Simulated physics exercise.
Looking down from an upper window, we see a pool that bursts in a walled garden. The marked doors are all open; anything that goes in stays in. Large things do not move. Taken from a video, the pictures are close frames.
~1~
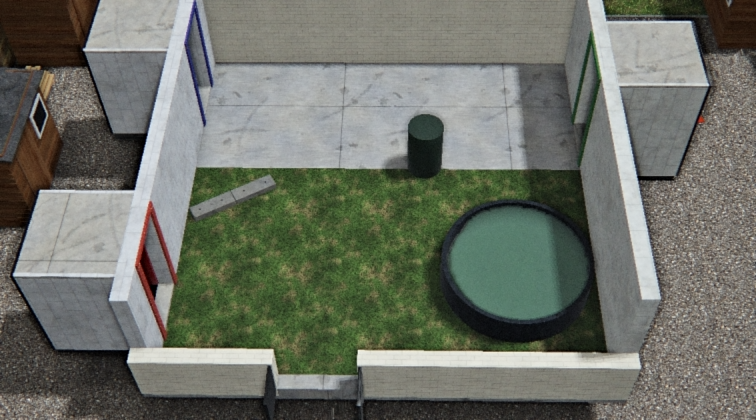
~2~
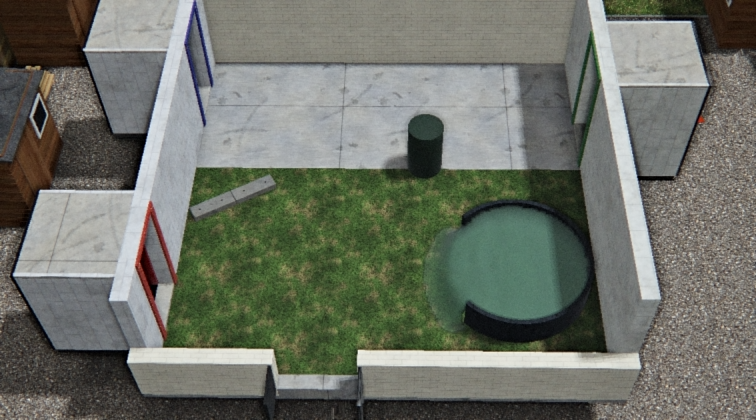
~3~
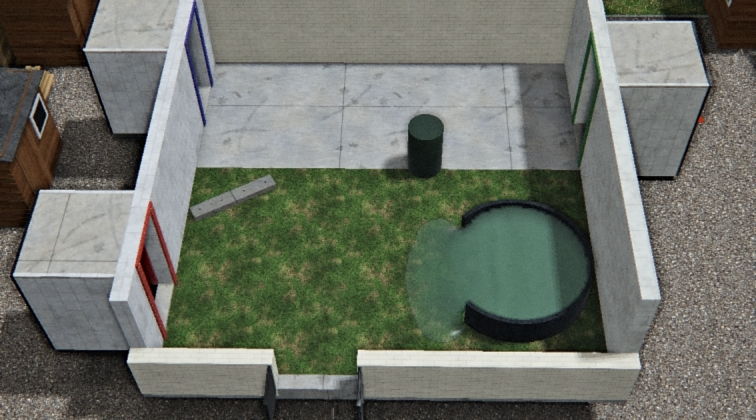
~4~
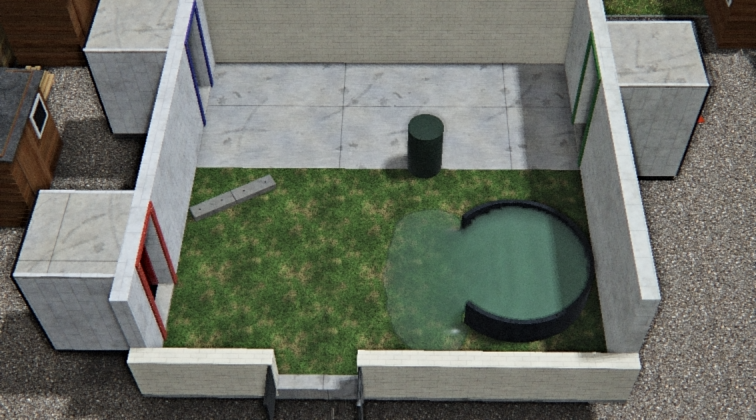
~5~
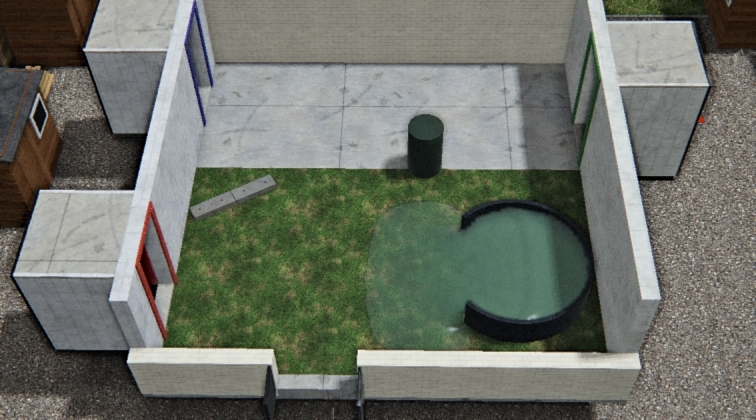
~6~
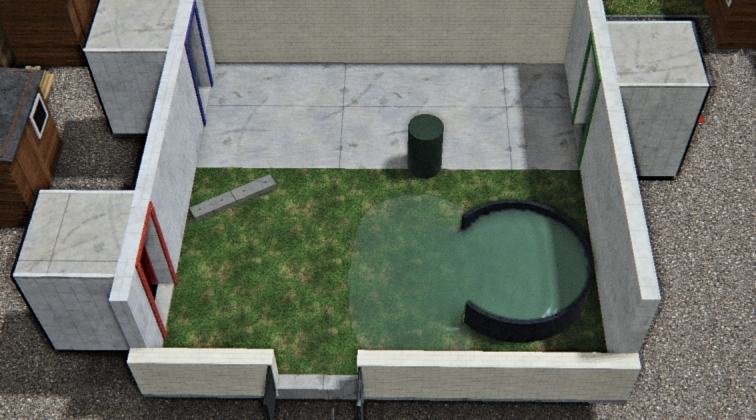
Water pours from a gap in the round pool's left side and spreads leftward across the grass.
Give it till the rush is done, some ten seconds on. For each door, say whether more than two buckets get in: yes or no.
Red door: Yes; green door: No; blue door: No.
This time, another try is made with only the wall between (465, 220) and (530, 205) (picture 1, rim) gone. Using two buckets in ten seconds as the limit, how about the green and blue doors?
The green one ends up above, and the blue one ends up above.
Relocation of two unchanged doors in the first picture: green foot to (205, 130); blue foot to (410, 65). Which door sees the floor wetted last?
That is the blue one.
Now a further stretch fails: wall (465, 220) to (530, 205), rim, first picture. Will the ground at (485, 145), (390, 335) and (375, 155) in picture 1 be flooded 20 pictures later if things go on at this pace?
Going through them, the first would be submerged, the next still bare and the last submerged.
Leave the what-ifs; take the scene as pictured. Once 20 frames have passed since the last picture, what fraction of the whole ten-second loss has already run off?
About 25 per cent.
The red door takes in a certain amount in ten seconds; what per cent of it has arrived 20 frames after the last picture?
0 %.
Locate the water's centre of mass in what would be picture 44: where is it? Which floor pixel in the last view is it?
Somewhere near (340, 253).
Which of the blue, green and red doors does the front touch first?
I pick the one in red.
A moment on, water covers 20 % of the floor; the red door not reached, the green door not reached, the blue door not reached.
Next, water covers 35 % of the floor; the red door not reached, the green door not reached, the blue door not reached.
Then, water covers 50 % of the floor; the red door wet at the sill, nothing in, the green door not reached, the blue door not reached.
Later, water covers 70 % of the floor; the red door over two buckets in, the green door not reached, the blue door wet at the sill, nothing in.
In the end, water covers 80 % of the floor; the red door over two buckets in, the green door not reached, the blue door wet at the sill, nothing in.
